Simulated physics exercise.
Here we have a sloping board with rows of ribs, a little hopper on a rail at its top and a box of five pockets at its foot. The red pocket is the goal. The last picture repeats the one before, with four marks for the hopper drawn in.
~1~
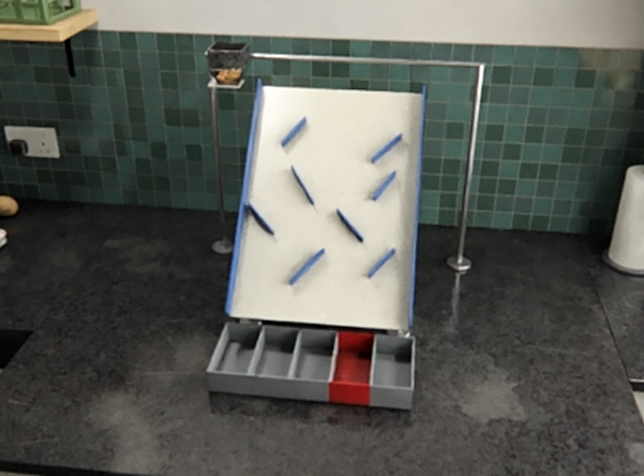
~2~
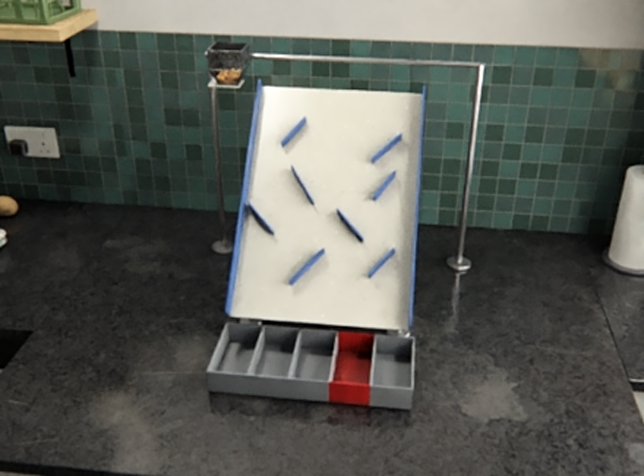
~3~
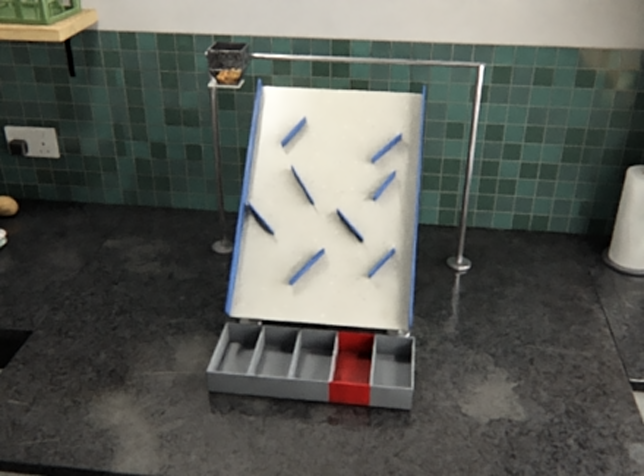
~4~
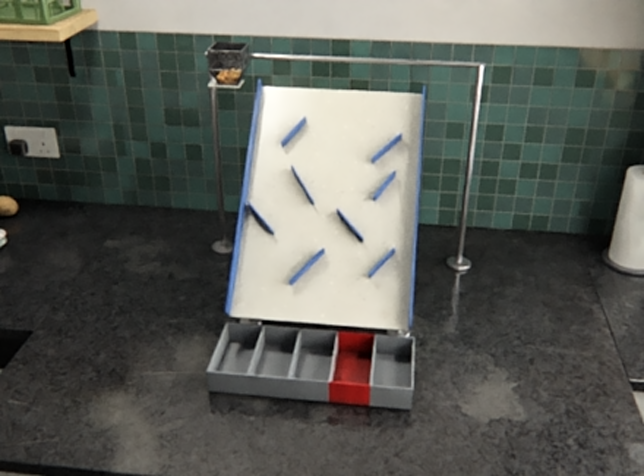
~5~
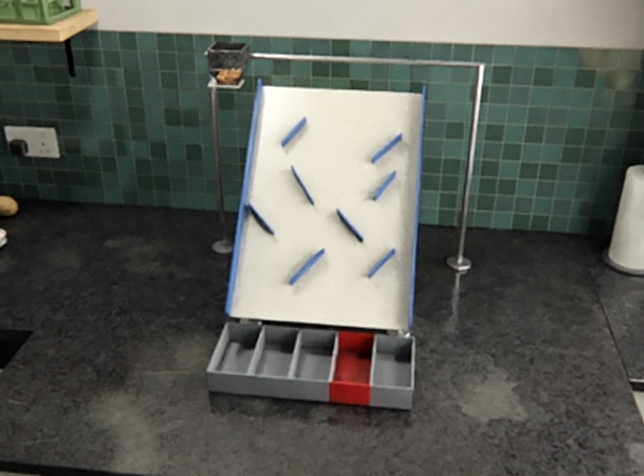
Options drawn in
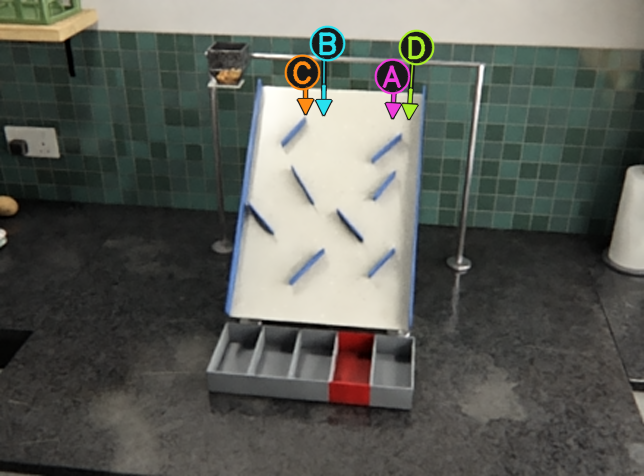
Nothing moves as a small hopper sits at upper left beside a sloping board with blue ribs above gray and red pockets.
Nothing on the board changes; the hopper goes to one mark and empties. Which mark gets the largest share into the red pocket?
Mark B does it best.
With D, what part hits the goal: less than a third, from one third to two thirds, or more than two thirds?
Mark D gives less than a third.
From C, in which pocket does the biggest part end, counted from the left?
It is the first one.
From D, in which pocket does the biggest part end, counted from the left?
The fifth.
On the marked copy, mark A meets the board at (392, 112); mark B meets the board at (323, 109); mark C meets the board at (305, 108); mark D meets the board at (409, 113).
Choosing A, a small part in the red pocket, about two thirds in other pockets, about a quarter outside the box.
Choosing B, about a third in the red pocket, about half in other pockets, about a quarter outside the box.
Choosing C, a small part in the red pocket, most in other pockets, a stray few held on the board, a small part outside the box.
Choosing D, a small part in the red pocket, most in other pockets, a small part outside the box.
